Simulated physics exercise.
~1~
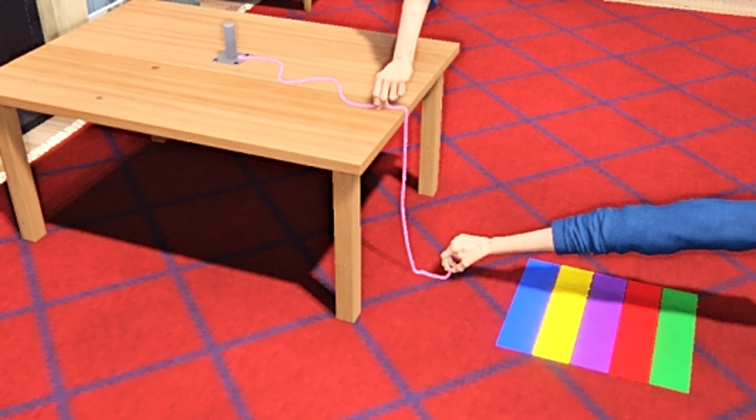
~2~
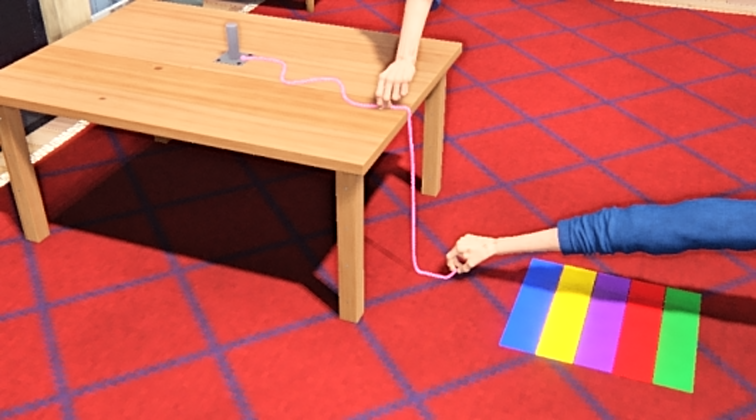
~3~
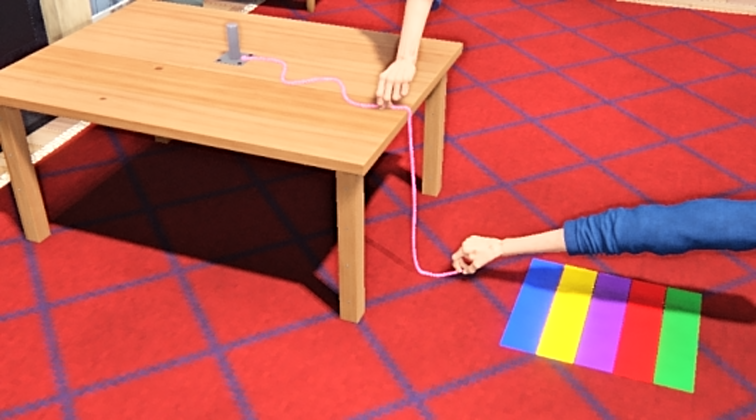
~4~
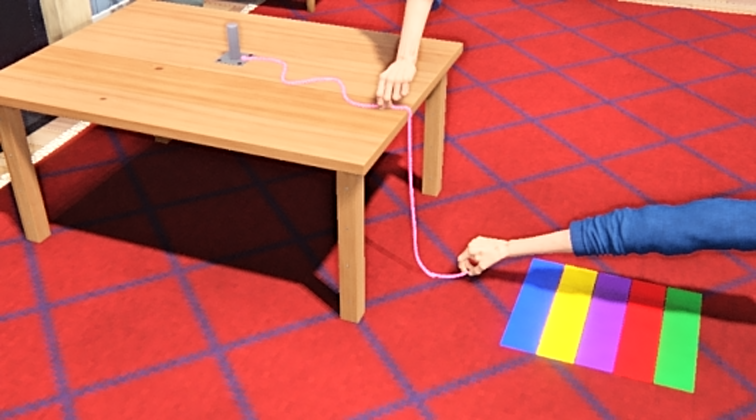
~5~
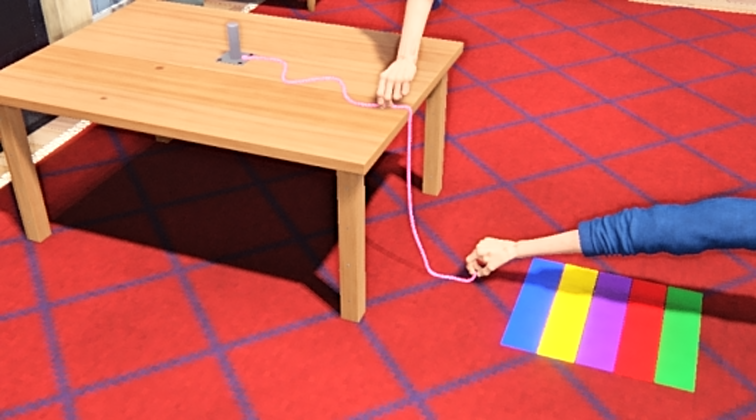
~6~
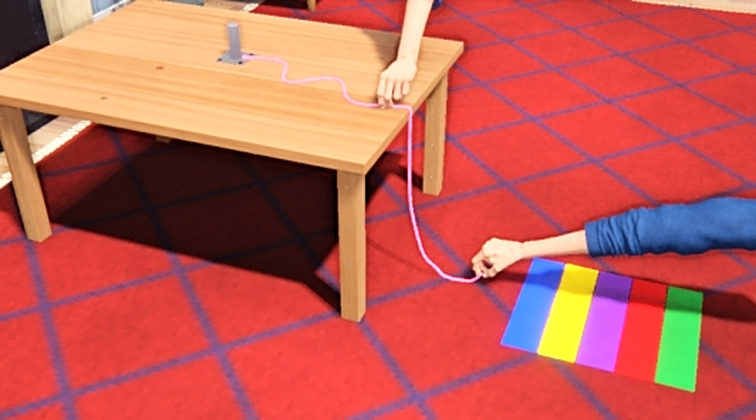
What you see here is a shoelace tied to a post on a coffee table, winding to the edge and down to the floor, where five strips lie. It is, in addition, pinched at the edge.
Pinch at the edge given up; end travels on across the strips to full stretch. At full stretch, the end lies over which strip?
Over the red strip.
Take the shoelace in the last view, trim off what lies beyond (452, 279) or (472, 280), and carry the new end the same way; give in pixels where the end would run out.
In order, roughly (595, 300) and (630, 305).
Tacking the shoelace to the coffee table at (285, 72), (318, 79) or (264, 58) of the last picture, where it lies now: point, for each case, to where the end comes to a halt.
It comes to rest around (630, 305), (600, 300) and (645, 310) respectively.
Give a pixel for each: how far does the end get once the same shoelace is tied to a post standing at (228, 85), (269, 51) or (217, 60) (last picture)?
Try by try, around (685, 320), (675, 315) and (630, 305).
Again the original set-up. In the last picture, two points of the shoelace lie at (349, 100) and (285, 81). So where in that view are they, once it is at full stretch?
First: (410, 102). Second: (318, 78).
Soon after, end near (589, 297); over yellow.
After that, end near (626, 306); over purple.
At the stop, end near (648, 311); over red. Over red.
